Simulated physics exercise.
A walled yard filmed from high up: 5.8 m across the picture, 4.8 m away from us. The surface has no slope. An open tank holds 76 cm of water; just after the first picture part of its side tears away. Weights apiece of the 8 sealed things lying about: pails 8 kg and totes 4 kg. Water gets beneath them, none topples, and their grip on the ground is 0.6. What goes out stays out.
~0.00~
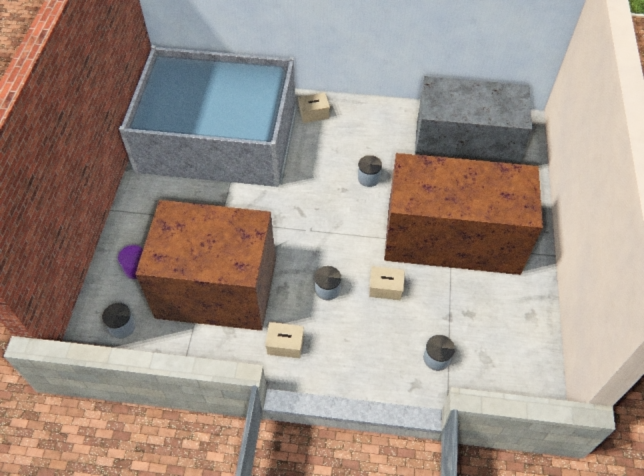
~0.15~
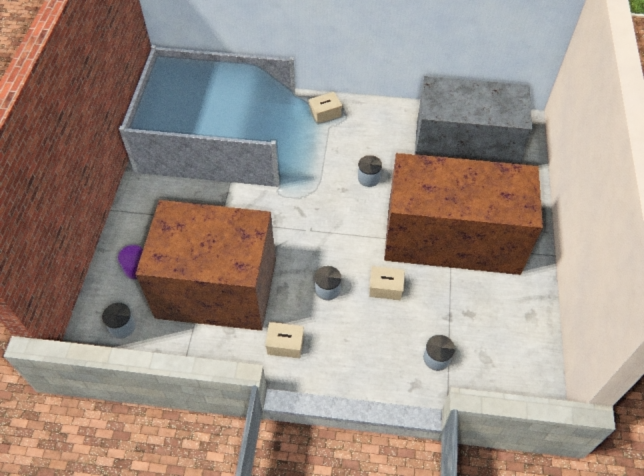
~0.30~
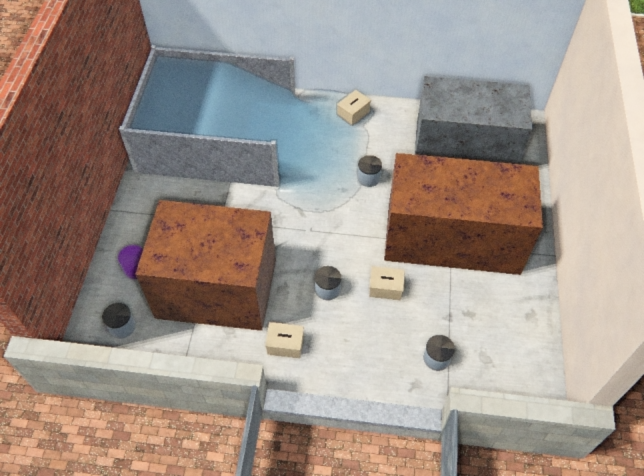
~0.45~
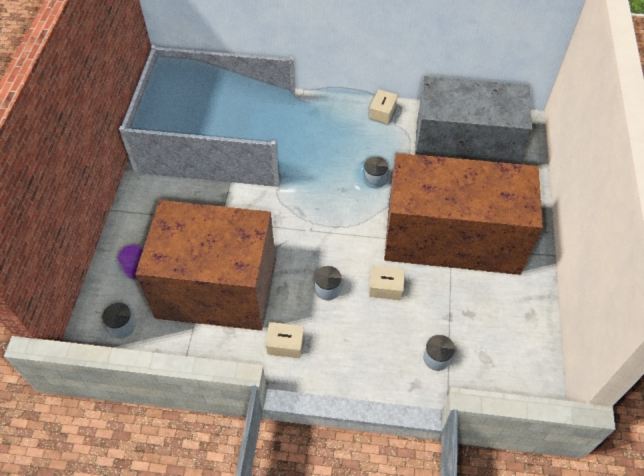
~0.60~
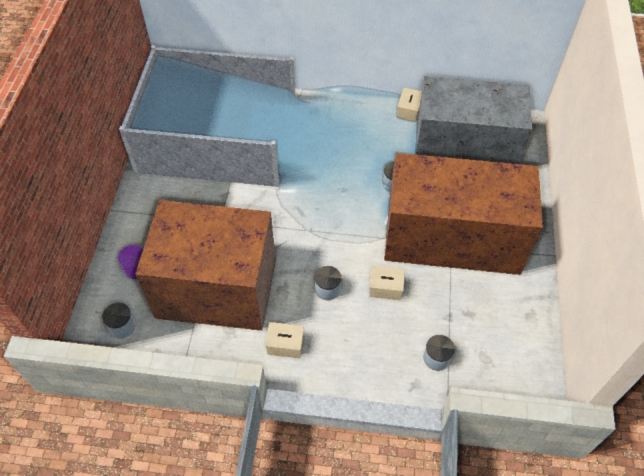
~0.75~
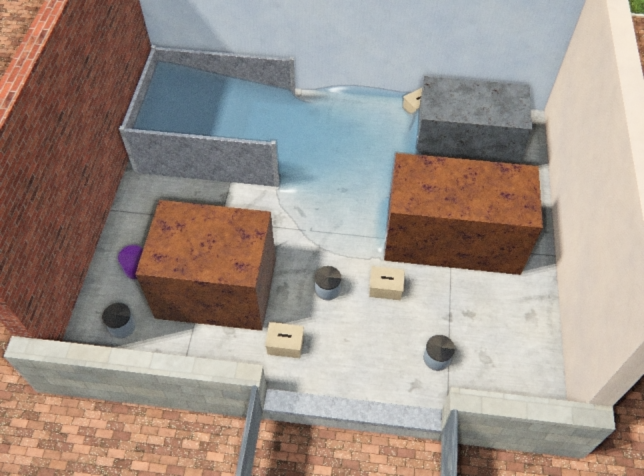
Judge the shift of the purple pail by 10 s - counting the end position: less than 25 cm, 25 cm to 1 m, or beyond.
The purple pail holds its place.
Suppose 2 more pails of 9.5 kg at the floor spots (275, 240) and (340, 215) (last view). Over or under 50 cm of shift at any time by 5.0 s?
In turn: Under, more.
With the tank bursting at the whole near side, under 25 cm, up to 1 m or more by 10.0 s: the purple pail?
In that case the purple pail gets carried off.
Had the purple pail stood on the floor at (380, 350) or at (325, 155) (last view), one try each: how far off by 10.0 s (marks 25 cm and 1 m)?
In turn: It travels far; it gets carried off.
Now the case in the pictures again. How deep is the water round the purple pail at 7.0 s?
Roughly 2 cm.
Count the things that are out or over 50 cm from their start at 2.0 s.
I count 3.
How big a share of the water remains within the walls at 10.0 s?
Some 74 per cent remains.
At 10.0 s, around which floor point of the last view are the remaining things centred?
At about (296, 291).
After 2.0 s the purple pail is near (131, 256), 0.0 m from its start, aground; 0 of 8 are out; 1 afloat.
After 4.5 s the purple pail is near (131, 256), 0.0 m from its start, aground; 1 of 8 are out; 2 afloat.
After 7.0 s the purple pail is near (131, 256), 0.0 m from its start, aground; 3 of 8 are out; 1 afloat.
After 10.0 s the purple pail is near (131, 256), 0.0 m from its start, aground; 3 of 8 are out; 1 afloat.
